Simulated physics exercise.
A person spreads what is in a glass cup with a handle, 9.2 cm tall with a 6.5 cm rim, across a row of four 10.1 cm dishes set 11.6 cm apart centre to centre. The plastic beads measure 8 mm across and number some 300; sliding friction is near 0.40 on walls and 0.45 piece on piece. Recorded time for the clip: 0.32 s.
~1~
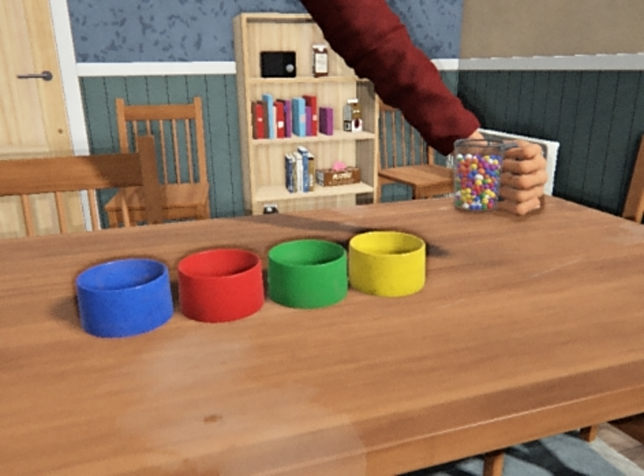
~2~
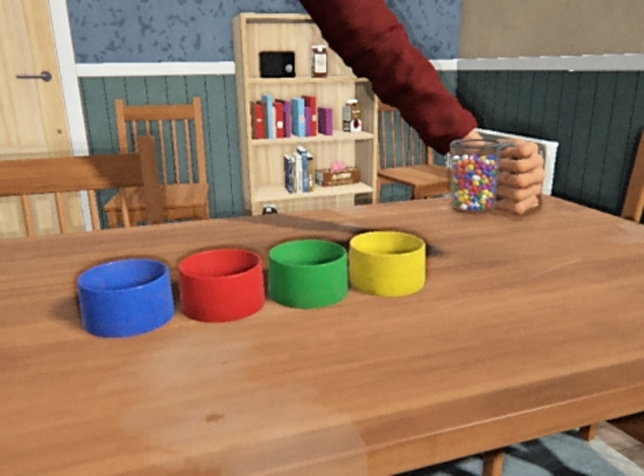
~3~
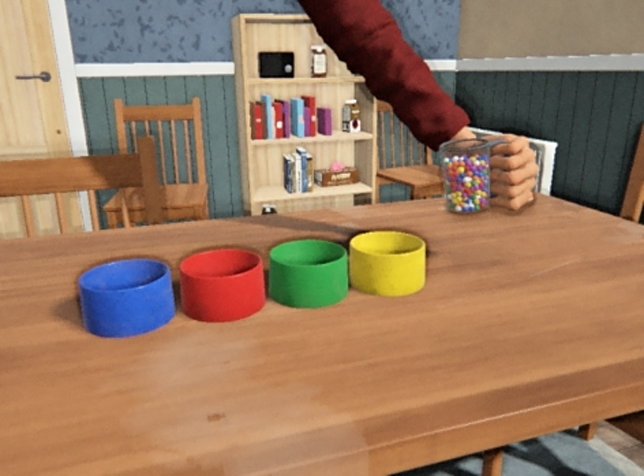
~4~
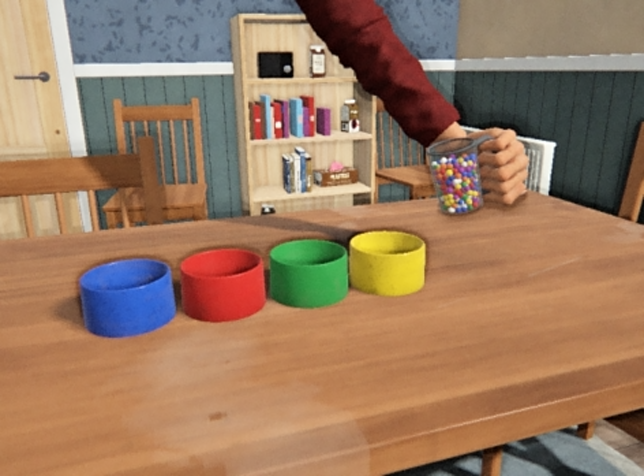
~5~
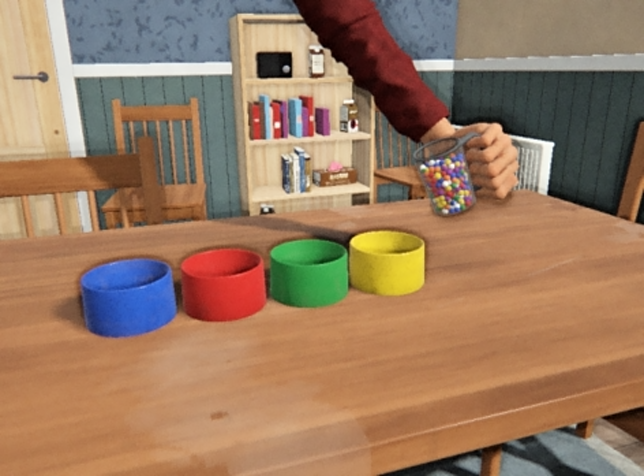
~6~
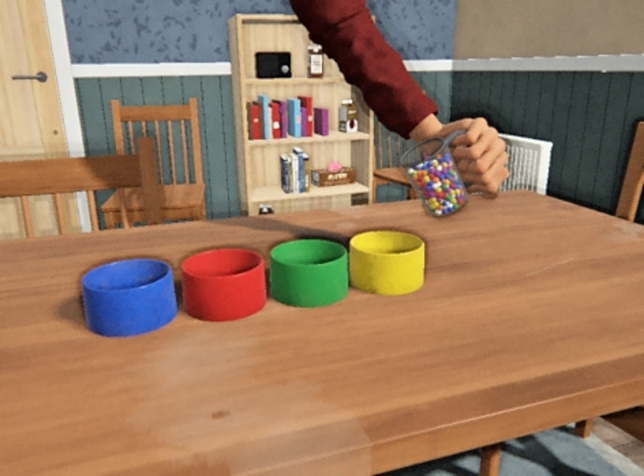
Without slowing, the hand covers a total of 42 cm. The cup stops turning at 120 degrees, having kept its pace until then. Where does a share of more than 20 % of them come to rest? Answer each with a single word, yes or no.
Red yes, blue no, green no, yellow no, counter no.
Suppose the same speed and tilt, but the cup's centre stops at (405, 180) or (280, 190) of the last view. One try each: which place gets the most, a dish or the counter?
The winner: Yellow; red.
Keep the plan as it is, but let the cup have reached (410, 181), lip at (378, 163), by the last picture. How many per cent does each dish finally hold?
Per cent kept: Red 0, blue 100, green 0, yellow 0.
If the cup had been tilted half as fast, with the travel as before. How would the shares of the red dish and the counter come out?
It would be red 0 and counter 0.
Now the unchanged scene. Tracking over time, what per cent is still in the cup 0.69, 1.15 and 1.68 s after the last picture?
About 90, 0, 0 per cent.
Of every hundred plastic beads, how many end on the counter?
Estimate: Close to 15 %.
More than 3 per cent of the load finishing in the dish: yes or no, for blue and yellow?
So blue is a miss and yellow is a miss.
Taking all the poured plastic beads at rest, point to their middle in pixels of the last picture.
When it all comes to rest, the middle is near (223, 293).
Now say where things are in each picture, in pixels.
The first frame shows cup at (477, 175), tilt 0 degrees, lip at (459, 144), moved 0.0 cm; middle of the pieces at (474, 181); yellow dish at (387, 243); green dish at (307, 253); red dish at (220, 263); blue dish at (123, 275).
The second frame shows cup at (474, 176), tilt 2 degrees, lip at (455, 146), moved 0.4 cm; middle of the pieces at (471, 181).
The third frame shows cup at (466, 177), tilt 8 degrees, lip at (444, 149), moved 1.7 cm; middle of the pieces at (464, 182).
The fourth frame shows cup at (456, 177), tilt 15 degrees, lip at (430, 154), moved 3.3 cm; middle of the pieces at (454, 183).
The fifth frame shows cup at (446, 178), tilt 23 degrees, lip at (417, 159), moved 4.8 cm; middle of the pieces at (445, 184).
The sixth frame shows cup at (436, 179), tilt 30 degrees, lip at (403, 165), moved 6.4 cm; middle of the pieces at (435, 185); yellow dish at (387, 243); green dish at (309, 252); red dish at (223, 263); blue dish at (128, 275).
Then, 0.69 s after the last picture, tilt 109 degrees; cup holds 90 %, green 10 %.
Then, 1.15 s after the last picture, tilt 120 degrees; cup holds 0 %, red 75 %, green 15 %.
Then, 1.68 s after the last picture, tilt 120 degrees; cup holds 0 %, red 75 %, green 15 %.
In the end, red 75 %, blue 0 %, green 15 %, yellow 0 %, counter 15 %.
